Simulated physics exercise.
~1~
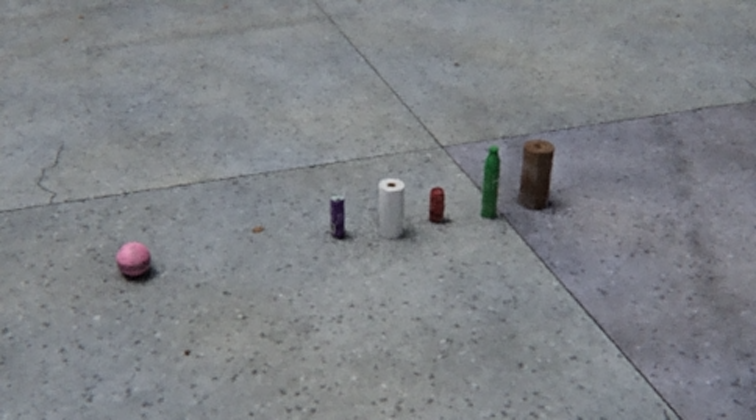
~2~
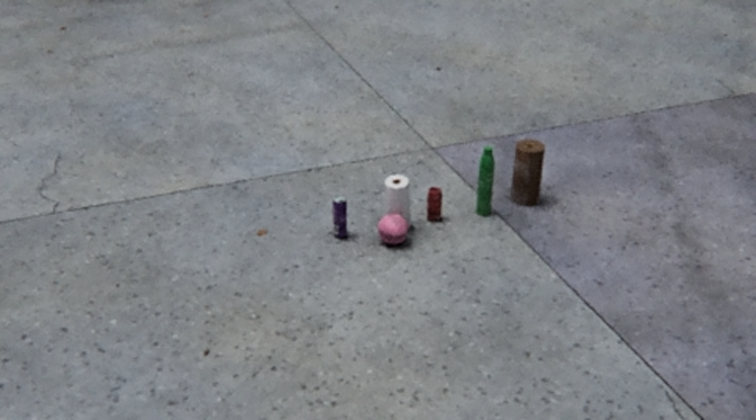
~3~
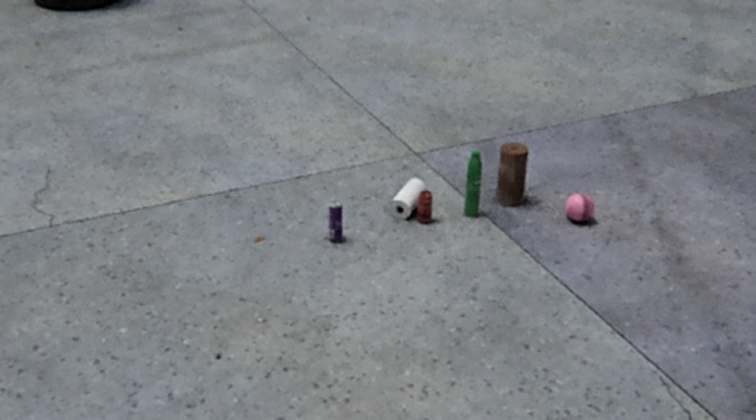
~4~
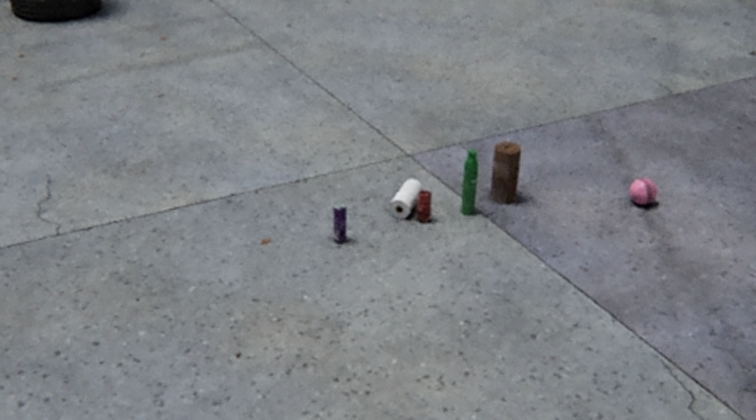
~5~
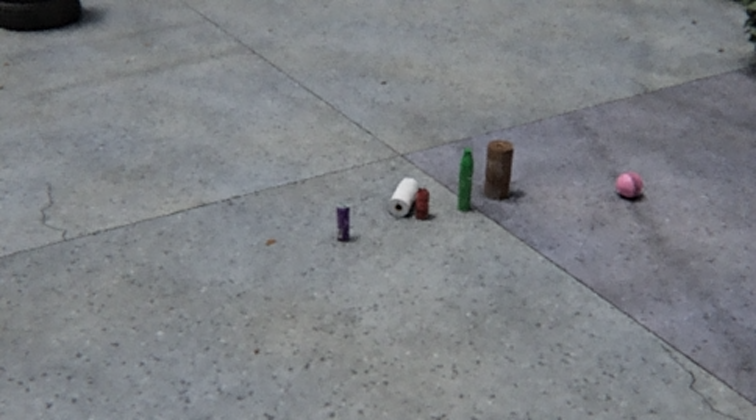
Pink ball rolling right across a concrete floor, knocking over the white roll while the two cans, green bottle and brown roll stay standing.
